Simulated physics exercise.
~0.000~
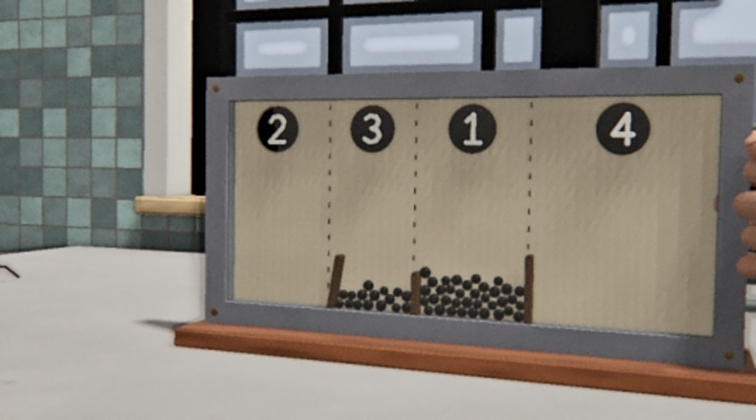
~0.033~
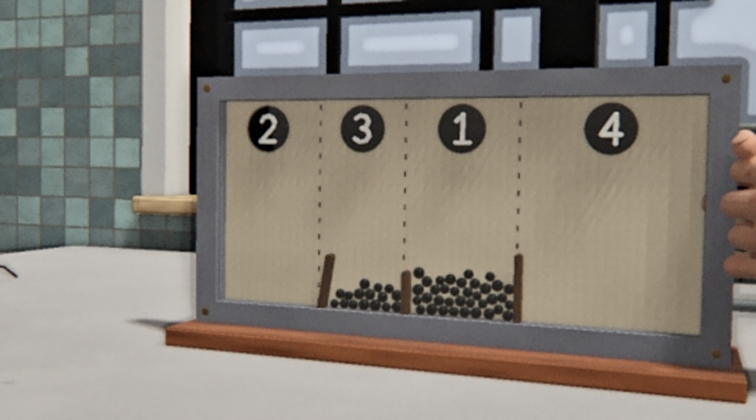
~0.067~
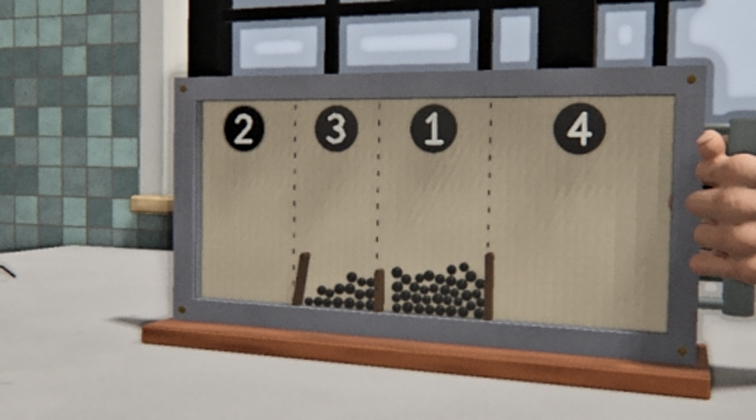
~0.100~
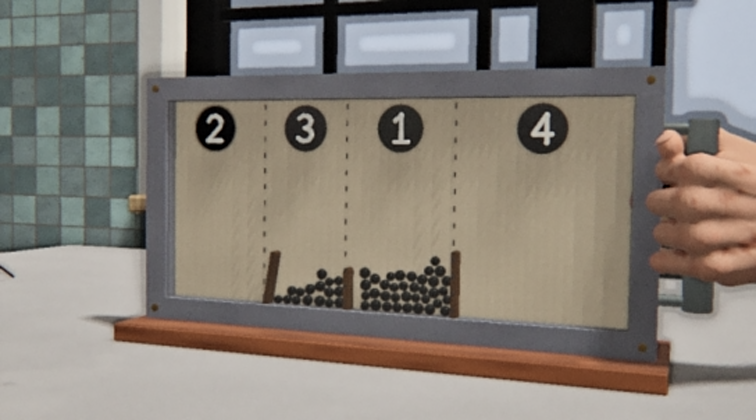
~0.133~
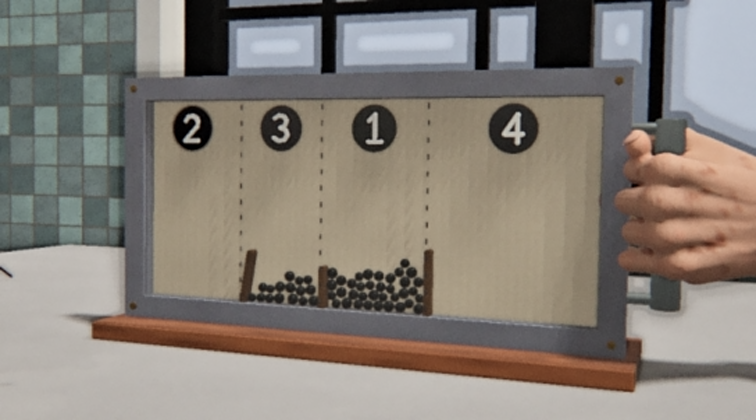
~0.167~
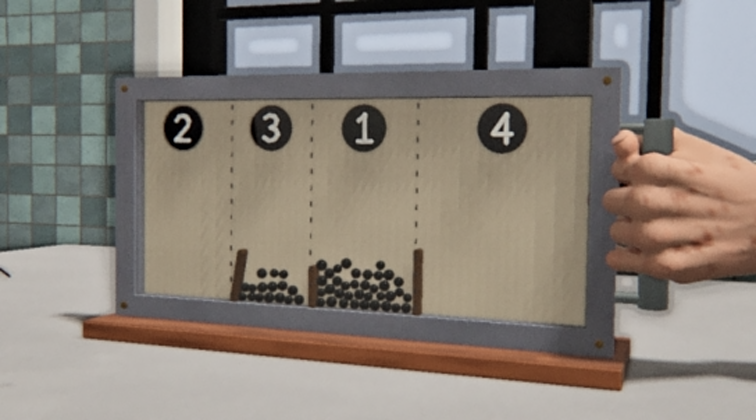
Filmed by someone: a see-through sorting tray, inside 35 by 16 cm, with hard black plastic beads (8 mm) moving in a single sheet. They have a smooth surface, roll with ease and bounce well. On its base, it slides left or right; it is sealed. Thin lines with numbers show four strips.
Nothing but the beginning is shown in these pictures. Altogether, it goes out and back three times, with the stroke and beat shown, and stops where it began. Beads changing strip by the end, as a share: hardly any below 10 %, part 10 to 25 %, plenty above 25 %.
Strip changers: Part.
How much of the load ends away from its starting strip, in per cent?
Moved: Close to 15 %.
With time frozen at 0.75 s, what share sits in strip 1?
The share there is near 60 %.
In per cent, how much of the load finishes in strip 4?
I'd put it at about 0 per cent.
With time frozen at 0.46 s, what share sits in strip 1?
65 per cent.
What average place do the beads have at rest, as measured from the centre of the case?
The middle sits around 1 cm left of it and 7 cm below it.
After 0.46 s, it is 7 cm to the left; the beads' middle is in line with and 6 cm below the centre; no. 1, 65 %, no. 3, 35 %; 5 % have changed strip.
After 0.75 s, it is 4 cm to the left; the beads' middle is in line with and 6 cm below the centre; no. 1, 60 %, no. 3, 40 %; 15 % have changed strip.
After 1.00 s, it is at its start; the beads' middle is 1 cm left of and 6 cm below the centre; no. 1, 50 %, no. 3, 45 %; 15 % have changed strip.
All still by 2.7 s, it is at its start; no. 1, 50 %, no. 2, 0 %, no. 3, 45 %, no. 4, 0 %; 15 % have changed strip.
